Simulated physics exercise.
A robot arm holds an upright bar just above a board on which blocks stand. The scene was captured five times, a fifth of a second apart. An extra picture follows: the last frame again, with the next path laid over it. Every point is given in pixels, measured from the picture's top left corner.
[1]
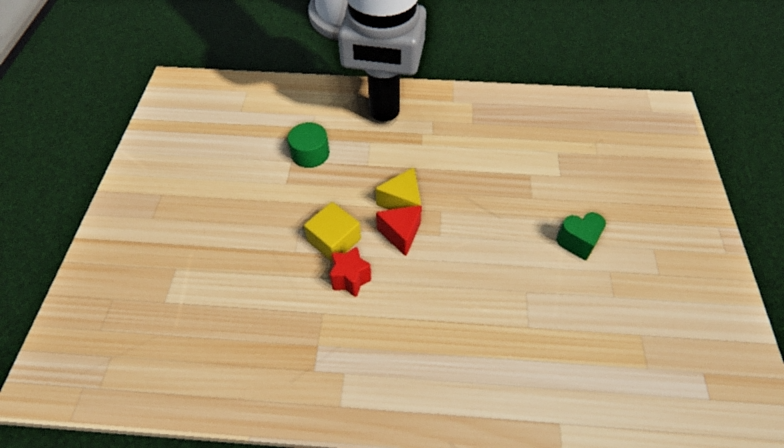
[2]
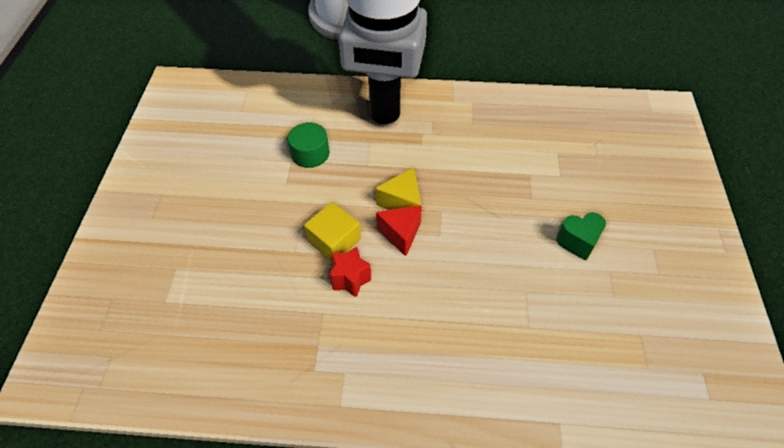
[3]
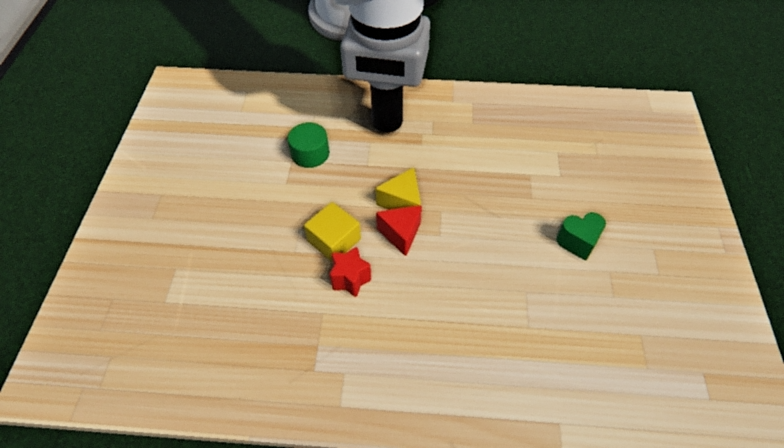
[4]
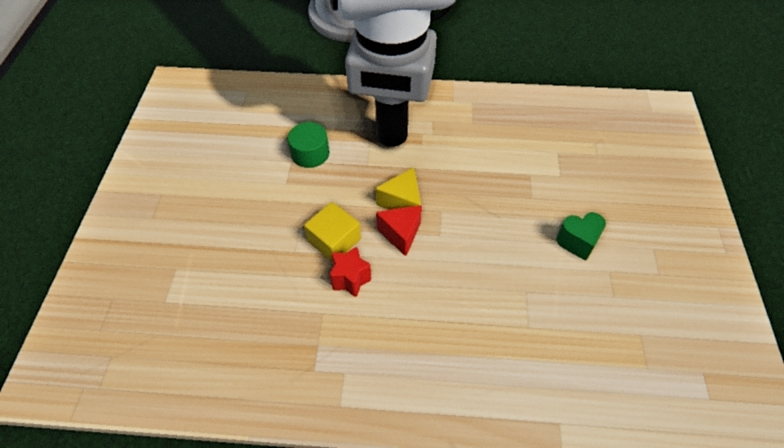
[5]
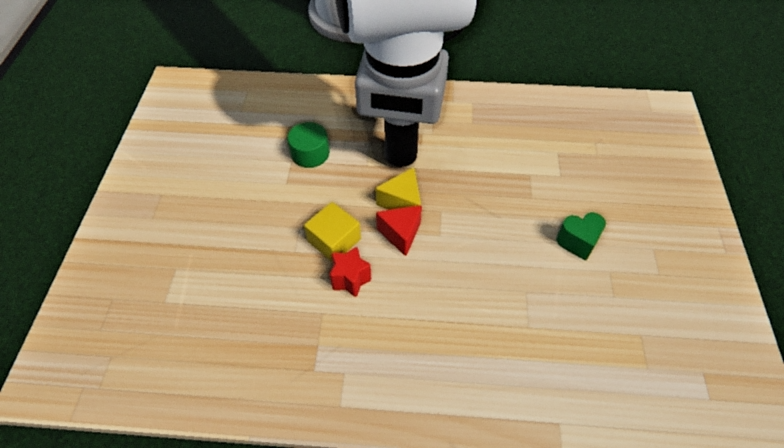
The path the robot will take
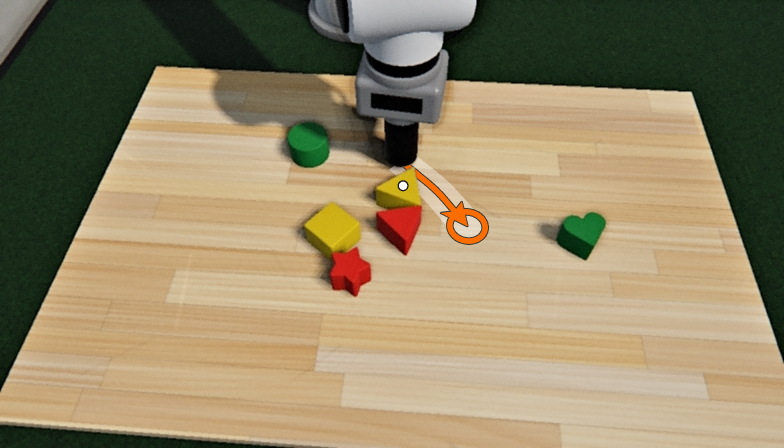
A robot arm holding an upright black bar reaches in from the top over a pale wooden board on a dark green surface, seen from above at an angle. A green round block, yellow and red triangles, a yellow square and a red star sit around the left and centre, with a green heart at right. The bar, nearly still at first, moves down and slightly right towards the yellow triangle, while the blocks and camera stay still.
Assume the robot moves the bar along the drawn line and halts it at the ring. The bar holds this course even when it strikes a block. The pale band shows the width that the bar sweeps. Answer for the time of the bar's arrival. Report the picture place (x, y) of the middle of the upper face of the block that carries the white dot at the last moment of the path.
The spot you're after is about (417, 199) in the image.
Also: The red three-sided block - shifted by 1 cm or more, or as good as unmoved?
The red three-sided block will be pushed away from where it stands.
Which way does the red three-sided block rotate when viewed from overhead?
If we look at it from overhead, the red three-sided block pivots clockwise.
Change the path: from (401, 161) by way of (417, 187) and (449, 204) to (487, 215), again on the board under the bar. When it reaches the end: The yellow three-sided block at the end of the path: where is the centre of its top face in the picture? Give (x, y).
The centre of its top face lies at (420, 207).
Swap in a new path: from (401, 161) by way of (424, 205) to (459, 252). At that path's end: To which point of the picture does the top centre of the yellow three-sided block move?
It should be at (424, 240) by then.
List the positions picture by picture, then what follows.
Lower end of the bar (385, 111), tops of blocks, red three-sided block (401, 219), yellow three-sided block (403, 186), in the first picture.
Bar (385, 114), blocks as before, in the second picture.
Bar (387, 122), blocks as before, in the third picture.
Bar (392, 135), blocks as before, in the fourth picture.
Bar (401, 155), red three-sided block (401, 219), yellow three-sided block (403, 186), in the fifth picture.
The drawn path runs from (401, 161) through (424, 180) and (447, 202) to (467, 226); the dot is on the yellow three-sided block.
The first path, step by step. One third of the way, bar (425, 174); red three-sided block (400, 223), turned 20° clockwise; yellow three-sided block (406, 191), turned 20° clockwise.
Two thirds of the way, bar (448, 196); red three-sided block (397, 228), turned 30° clockwise; yellow three-sided block (416, 198), turned 70° clockwise.
At the end, bar (469, 221); red three-sided block (397, 228), turned 30° clockwise; yellow three-sided block (417, 199), turned 80° clockwise.
